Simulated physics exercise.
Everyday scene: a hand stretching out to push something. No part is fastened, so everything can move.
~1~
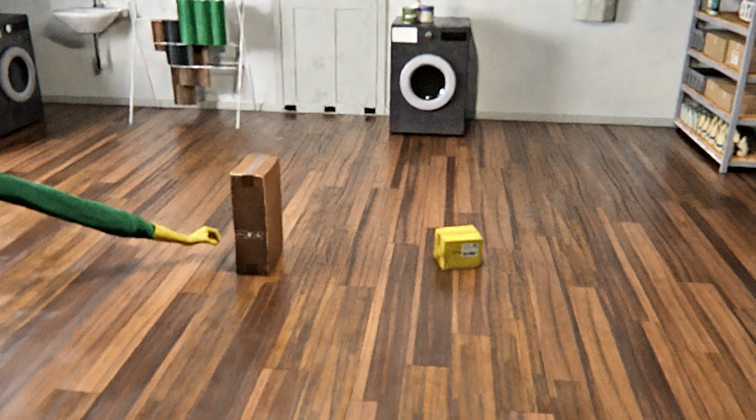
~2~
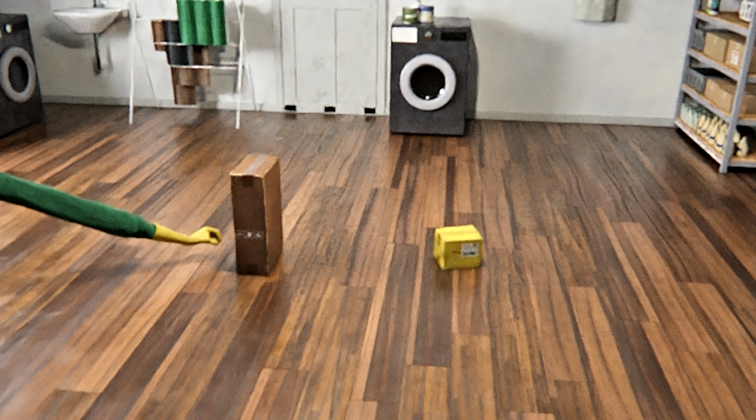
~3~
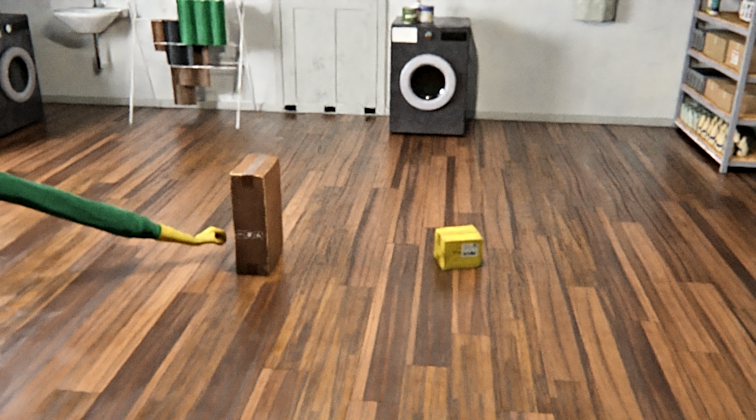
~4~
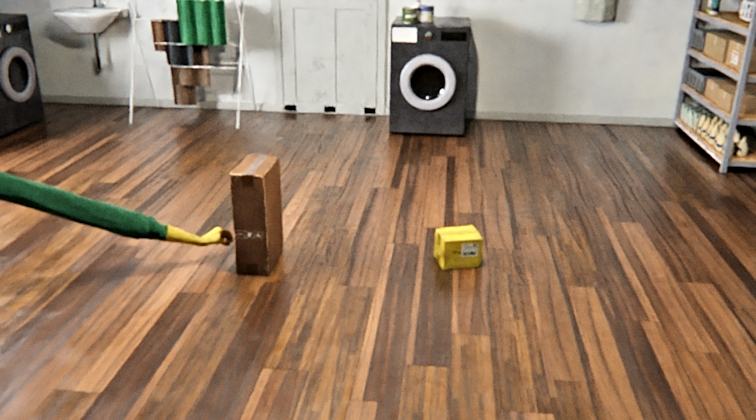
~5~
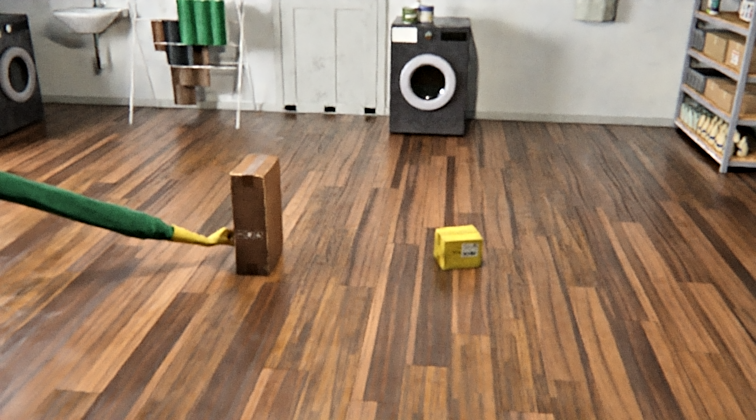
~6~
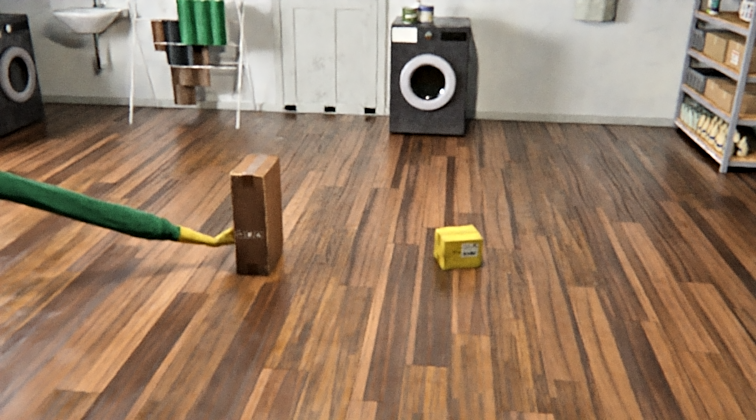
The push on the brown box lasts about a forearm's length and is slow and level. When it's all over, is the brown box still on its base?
Is not felled.
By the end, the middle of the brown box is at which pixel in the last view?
Pretty much around (330, 218), I'd say.
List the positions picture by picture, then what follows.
In the first frame, brown box (259, 214).
In the second frame, brown box (259, 214).
In the third frame, brown box (259, 214).
In the fourth frame, brown box (259, 214).
In the fifth frame, brown box (259, 214).
In the sixth frame, brown box (259, 214).
Then, 0.30 s on from there, brown box shifted a little near (279, 215).
Then, 0.60 s on from there, brown box shifted about its own width near (299, 216).
Then, 1.00 s on from there, brown box shifted about its own width near (326, 217).
In the end, moved from the start, brown box. At the end, from the last picture's camera, brown box near (330, 218).
